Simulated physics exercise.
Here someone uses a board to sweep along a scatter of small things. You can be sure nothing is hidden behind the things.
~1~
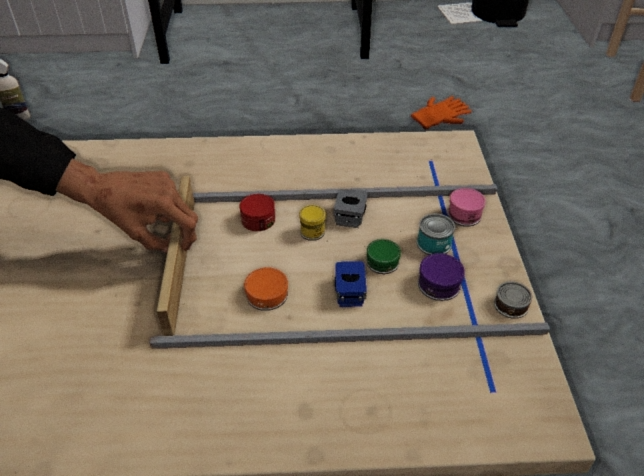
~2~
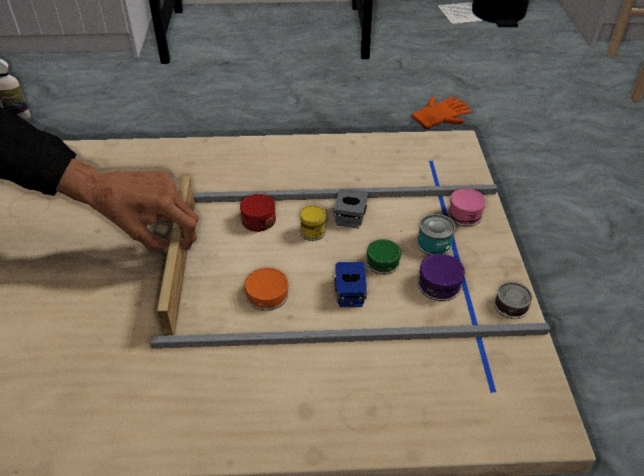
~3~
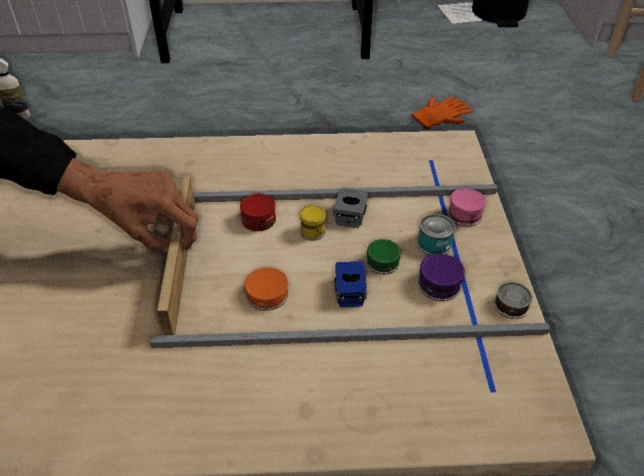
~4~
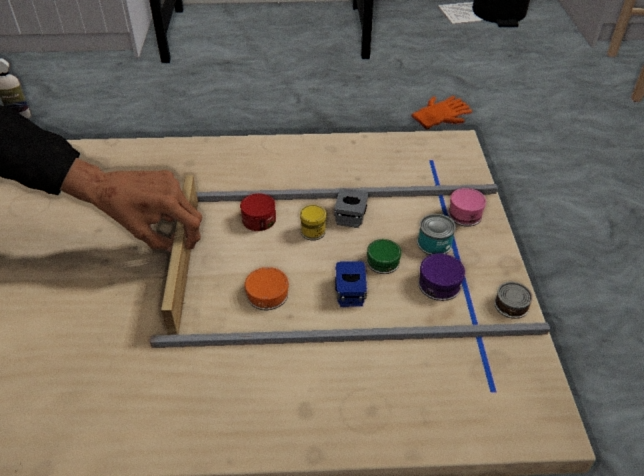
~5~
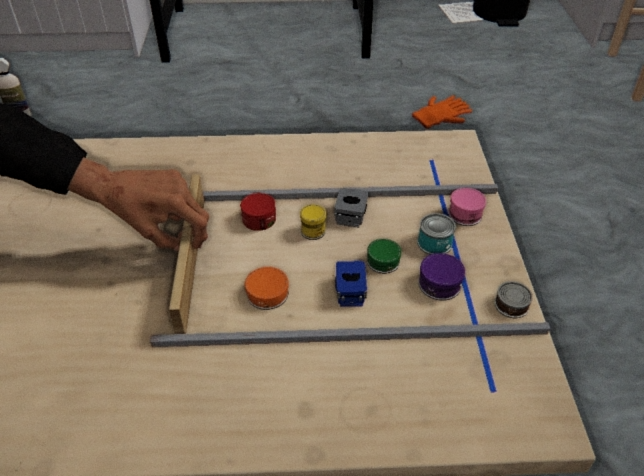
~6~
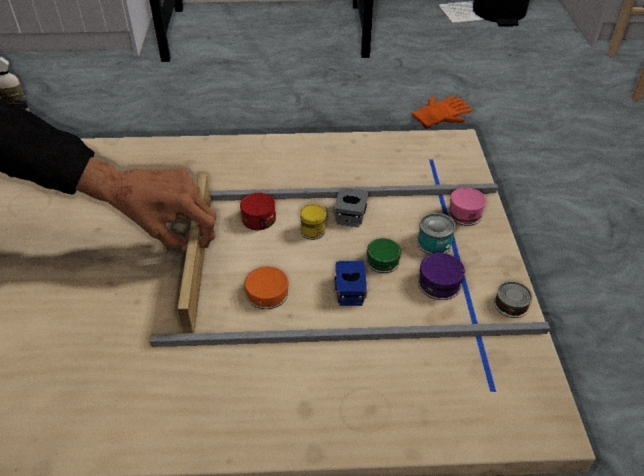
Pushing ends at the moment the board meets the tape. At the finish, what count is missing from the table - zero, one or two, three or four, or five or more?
Missing: One or two.
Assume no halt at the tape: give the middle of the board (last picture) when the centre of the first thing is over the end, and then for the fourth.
I'd put the first at about (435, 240) and the next at about (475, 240).
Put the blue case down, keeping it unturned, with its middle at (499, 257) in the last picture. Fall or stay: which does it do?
From that start the object does not stay.
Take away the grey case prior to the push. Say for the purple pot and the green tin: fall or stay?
Well, the purple pot goes off the edge while the green tin is still there.
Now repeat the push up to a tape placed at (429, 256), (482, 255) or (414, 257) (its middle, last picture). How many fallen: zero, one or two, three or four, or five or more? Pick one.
Going through the three places in order, the answers are zero; three to four; zero.
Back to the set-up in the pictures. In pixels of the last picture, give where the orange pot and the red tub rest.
The orange pot stops around (488, 284); the red tub around (461, 199).
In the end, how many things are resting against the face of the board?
That makes 4.
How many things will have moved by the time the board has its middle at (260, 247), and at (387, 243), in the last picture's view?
At the first spot the count is 2, and at the second it is 7.
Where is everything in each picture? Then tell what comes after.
In the first picture, brown tin (513, 300); pink pot (466, 207); turquoise tin (436, 235); board (178, 251); tape (456, 256).
In the second picture, pink pot (466, 207); green tin (384, 257).
In the third picture, turquoise tin (436, 235); red tub (258, 213).
In the fourth picture, brown tin (513, 300); blue case (351, 284).
In the fifth picture, pink pot (467, 207); board (189, 249).
In the sixth picture, brown tin (513, 299); pink pot (467, 206); turquoise tin (436, 234); board (196, 248); tape (457, 255).
A little later, none off yet; brown tin at rest near (513, 299); pink pot at rest near (467, 206); turquoise tin at rest near (436, 234).
When it is over, the number that fall off is one or two; down, purple pot and pink pot.
